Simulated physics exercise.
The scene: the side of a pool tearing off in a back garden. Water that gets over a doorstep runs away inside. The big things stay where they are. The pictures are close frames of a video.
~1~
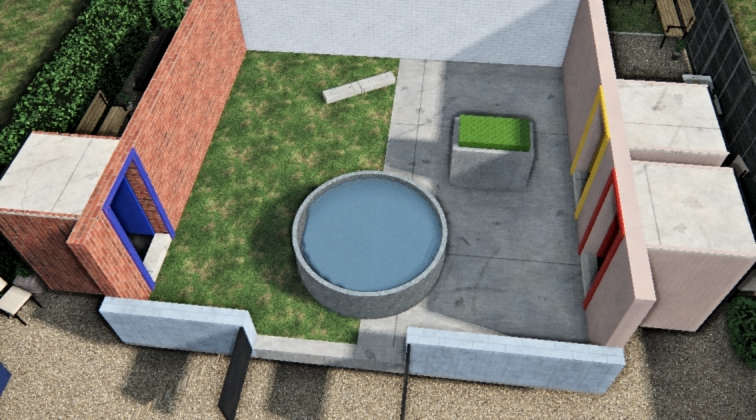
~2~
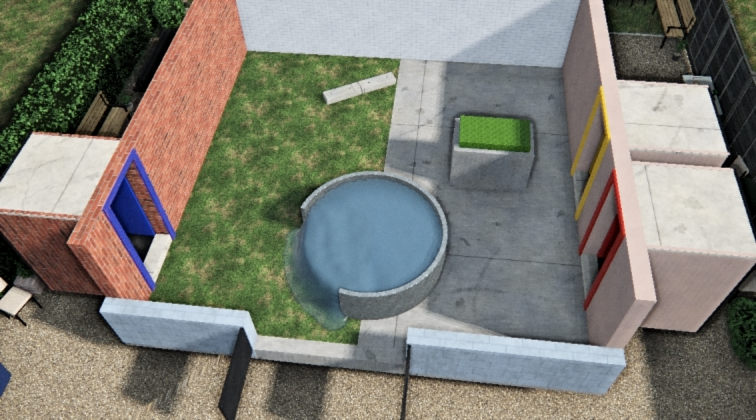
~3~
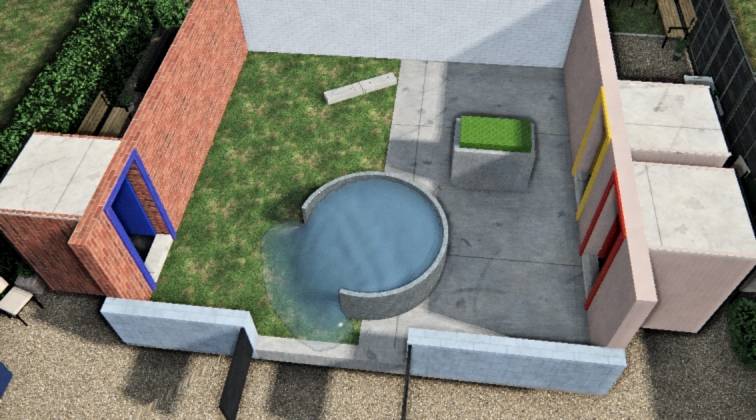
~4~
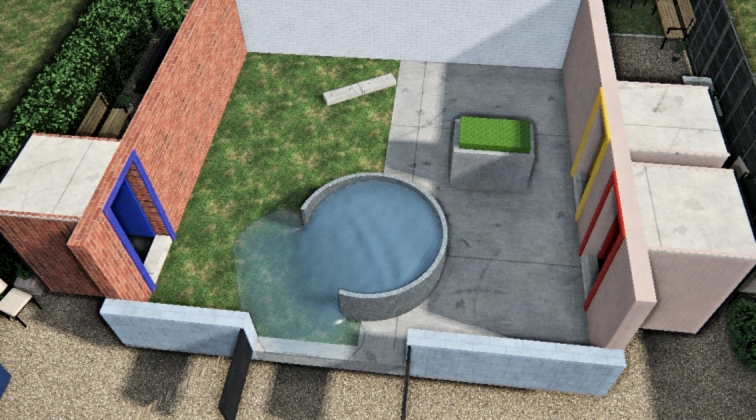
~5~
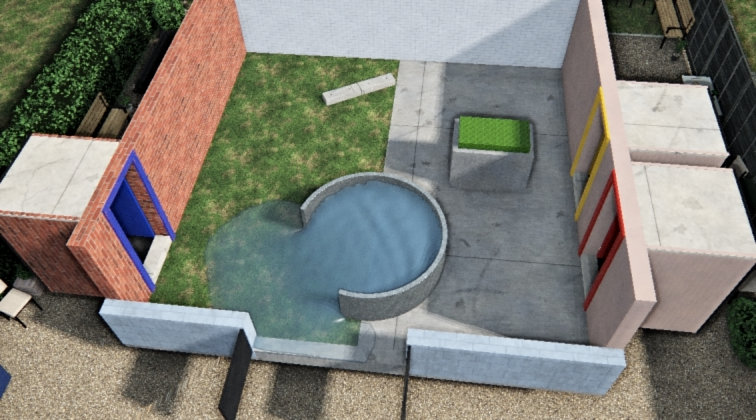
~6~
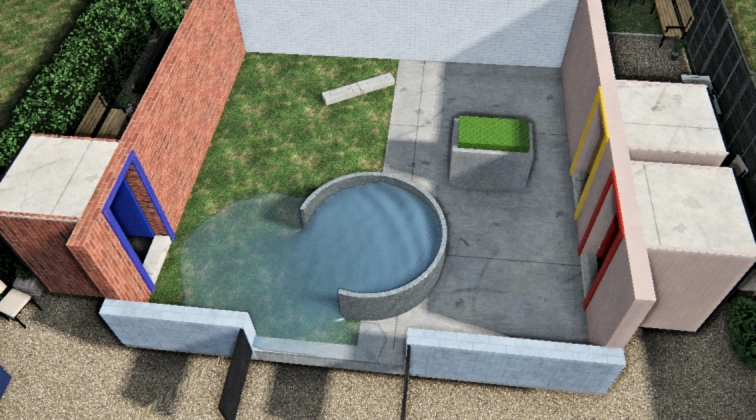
In this clip, a round grey pool stands full of still water in a walled garden, then its lower-left side opens and water pours out, spreading left across the grass and the paving near the front wall.
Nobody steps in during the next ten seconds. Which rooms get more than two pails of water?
The yellow door holds within the limit; the blue door floods; the red door holds within the limit.
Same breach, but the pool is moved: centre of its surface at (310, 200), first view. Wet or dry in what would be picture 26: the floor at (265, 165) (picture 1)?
There: Awash.
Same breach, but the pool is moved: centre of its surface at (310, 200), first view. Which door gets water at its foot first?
First comes the blue-painted one.
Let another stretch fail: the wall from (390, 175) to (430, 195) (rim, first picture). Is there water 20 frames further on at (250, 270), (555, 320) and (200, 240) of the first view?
In turn: Not flooded, under water, dry.
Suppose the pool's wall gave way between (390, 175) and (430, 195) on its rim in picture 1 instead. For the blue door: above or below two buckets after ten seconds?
The blue one holds.
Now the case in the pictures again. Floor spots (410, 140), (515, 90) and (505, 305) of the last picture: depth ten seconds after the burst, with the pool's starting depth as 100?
In that order: 4, 0 and 0 per cent.
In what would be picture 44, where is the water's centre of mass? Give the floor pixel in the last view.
I would point to (279, 196).
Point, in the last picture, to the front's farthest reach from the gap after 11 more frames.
Near (206, 156).
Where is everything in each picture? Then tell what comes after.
In the first frame, still water in the pool at (370, 231).
In the second frame, water pours out at (305, 270) and has run to a hidden place.
In the third frame, water pours out at (306, 273) and has run to a hidden place.
In the fourth frame, water pours out at (305, 275) and has run to a hidden place.
In the fifth frame, the front is at (226, 227), out from the gap at (305, 275).
In the sixth frame, water pours out at (305, 275) and has run to (190, 241).
A moment on, water covers 20 % of the floor; the yellow door not reached, the blue door wet at the sill, nothing in, the red door not reached.
Next, water covers 20 % of the floor; the yellow door not reached, the blue door over two buckets in, the red door not reached.
Then, water covers 30 % of the floor; the yellow door not reached, the blue door far over two buckets in, the red door not reached.
Later, water covers 50 % of the floor; the yellow door not reached, the blue door far over two buckets in, the red door not reached.
In the end, water covers 65 % of the floor; the yellow door not reached, the blue door far over two buckets in, the red door not reached.
